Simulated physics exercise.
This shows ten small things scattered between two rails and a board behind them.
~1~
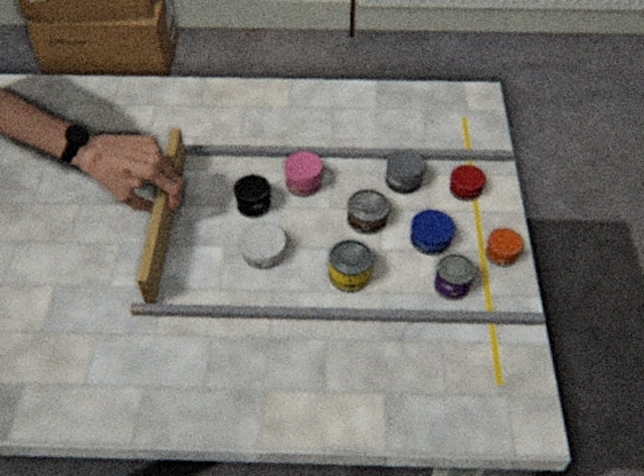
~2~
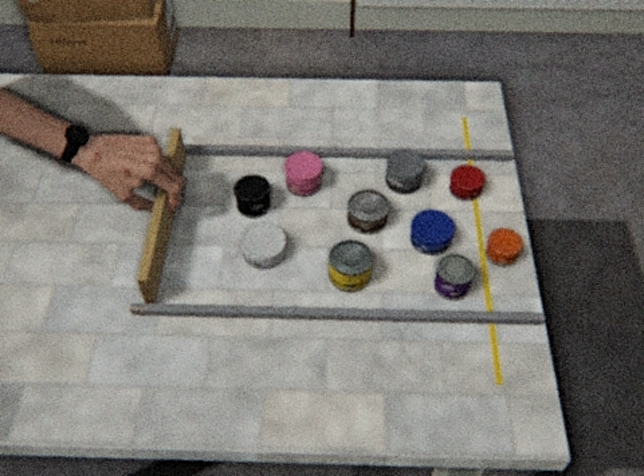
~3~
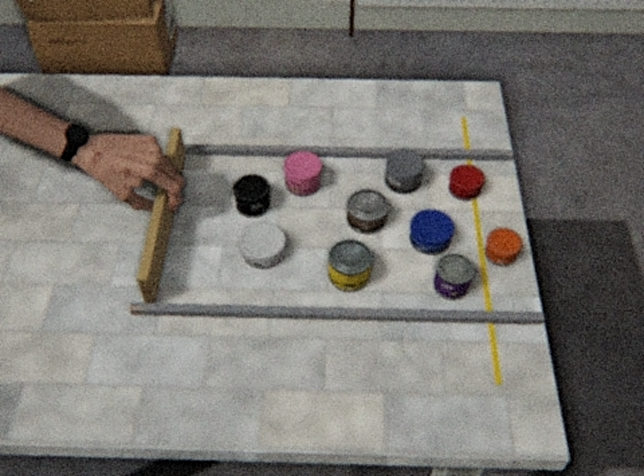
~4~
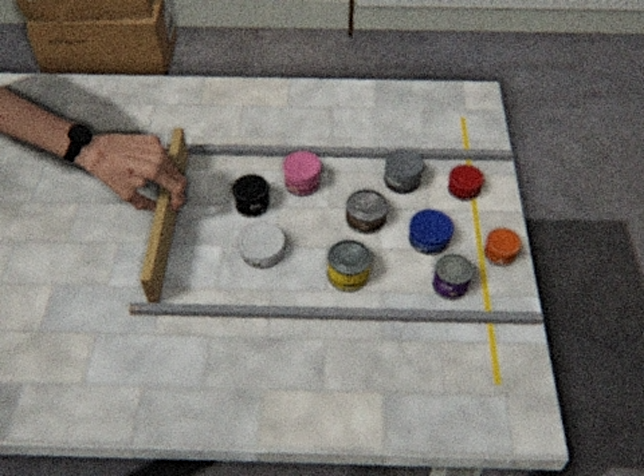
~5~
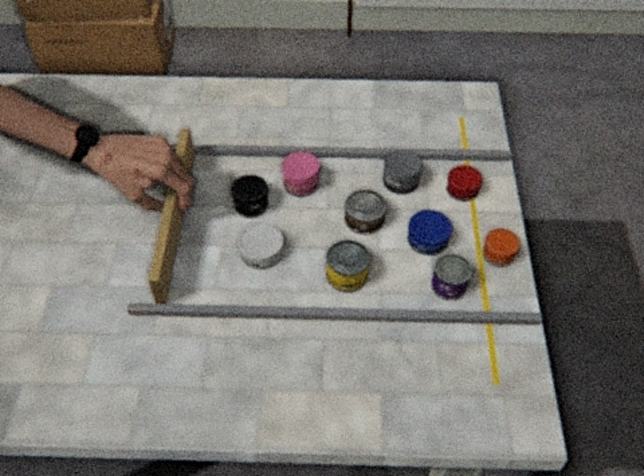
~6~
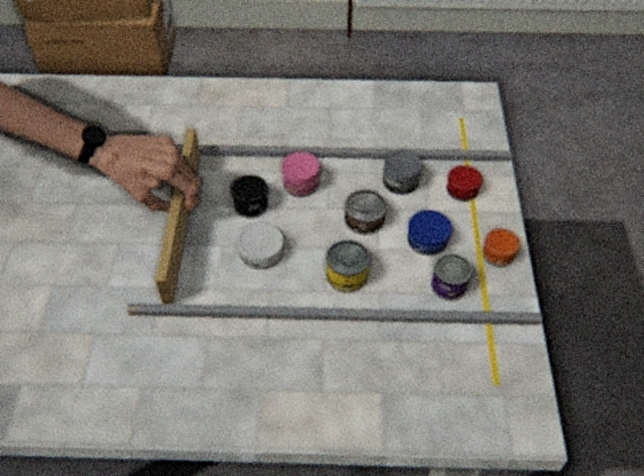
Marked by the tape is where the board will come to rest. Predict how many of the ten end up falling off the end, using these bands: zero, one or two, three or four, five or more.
I expect five or more pieces to come off the table.
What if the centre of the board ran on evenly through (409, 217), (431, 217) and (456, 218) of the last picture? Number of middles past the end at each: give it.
Per position: 0 / 1 / 1.
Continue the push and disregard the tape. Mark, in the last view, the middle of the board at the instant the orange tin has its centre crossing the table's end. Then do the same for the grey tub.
The orange tin puts it at (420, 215), the grey tub at (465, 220).
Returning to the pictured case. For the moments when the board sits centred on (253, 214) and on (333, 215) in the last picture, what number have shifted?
It comes to 2 for the first spot, 5 for the other.
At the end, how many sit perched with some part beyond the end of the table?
The total would be 1.
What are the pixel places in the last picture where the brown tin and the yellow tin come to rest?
In the last picture the first middle sits at (521, 222) and the other at (508, 286).
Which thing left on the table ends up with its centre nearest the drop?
The answer: The brown tin.
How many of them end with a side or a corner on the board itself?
So the total is 4.
Soon after, none off yet; orange tin at rest near (501, 248); red tin at rest near (464, 183); purple tin at rest near (451, 277).
After that, none off yet; orange tin at rest near (501, 248); red tin moving near (469, 184); purple tin at rest near (451, 277).
In the end, the number that fall off is five or more; gone, grey tub, blue tin, purple tin, red tin and orange tin.
